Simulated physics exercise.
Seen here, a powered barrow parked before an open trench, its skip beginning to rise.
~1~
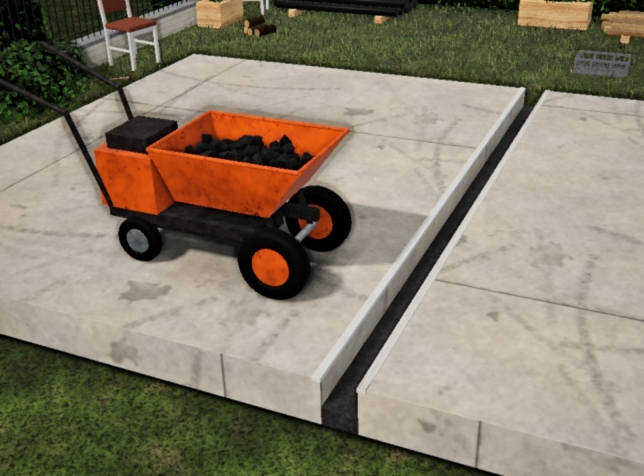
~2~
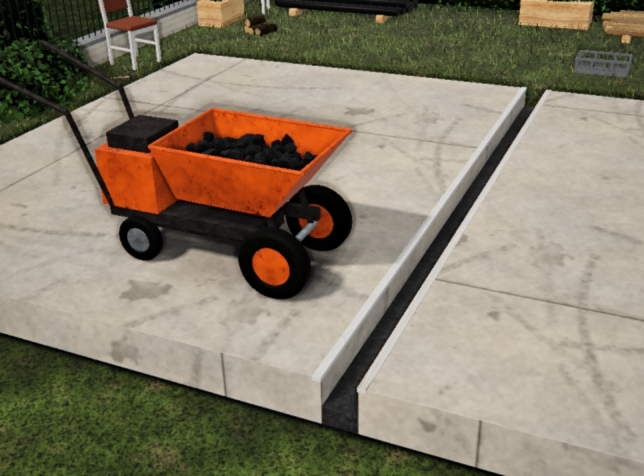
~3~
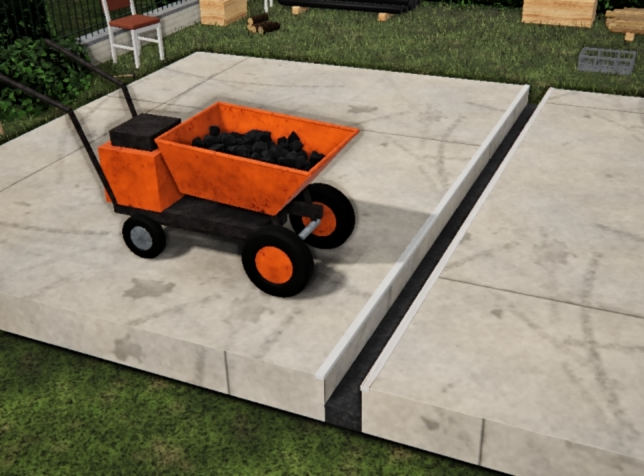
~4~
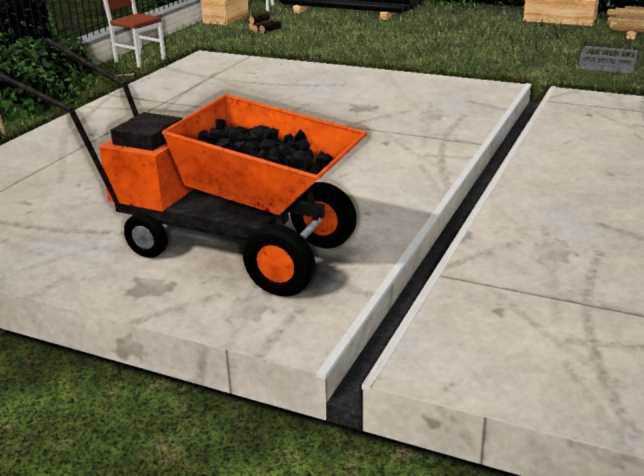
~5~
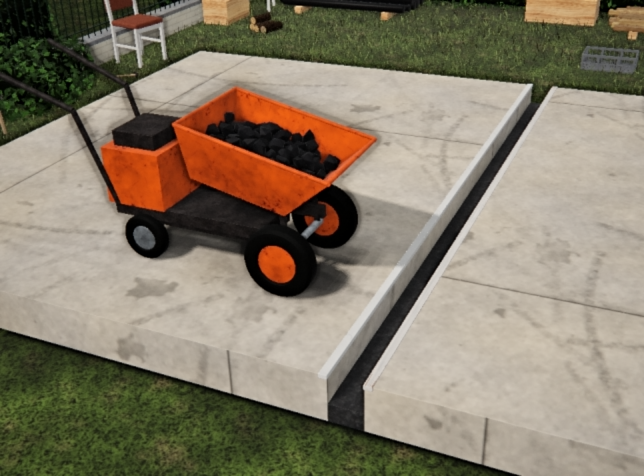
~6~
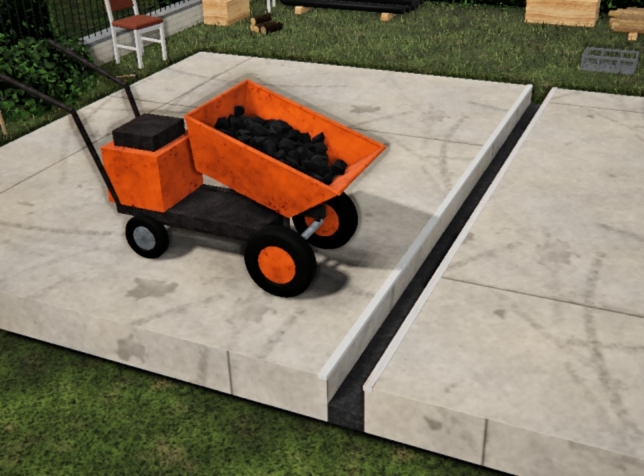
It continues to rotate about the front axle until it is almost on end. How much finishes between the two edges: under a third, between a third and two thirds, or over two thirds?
Within the one-third to two-thirds range.
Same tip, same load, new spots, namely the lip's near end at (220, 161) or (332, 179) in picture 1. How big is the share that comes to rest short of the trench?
Try 1 about 60 %, try 2 about 0 %.
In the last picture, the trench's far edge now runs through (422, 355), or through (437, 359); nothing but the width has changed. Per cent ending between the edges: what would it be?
In order: 90 per cent, then 100 per cent.
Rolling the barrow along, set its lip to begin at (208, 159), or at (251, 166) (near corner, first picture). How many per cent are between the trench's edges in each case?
Roughly 20 percent the first time, roughly 60 percent the second.
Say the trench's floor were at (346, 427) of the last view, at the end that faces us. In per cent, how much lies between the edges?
Something like 50 %.
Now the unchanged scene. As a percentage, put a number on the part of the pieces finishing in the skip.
It works out to some 0 percent.
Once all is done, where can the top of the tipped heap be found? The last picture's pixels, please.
At about (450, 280).
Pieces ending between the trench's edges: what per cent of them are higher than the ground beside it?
I'd put it near 20 per cent.
Just after the last frame, skip tipped steeply; every one in the skip.
A moment on, skip tipped steeply; the larger part in the skip; just a few in or heaped over the trench; about a tenth beyond it; just a few falling.
Further on, skip tipped right over; about a tenth in the skip; roughly a third in or heaped over the trench; roughly half beyond it.
When it is over, skip tipped right over; roughly half in or heaped over the trench; roughly half beyond it.
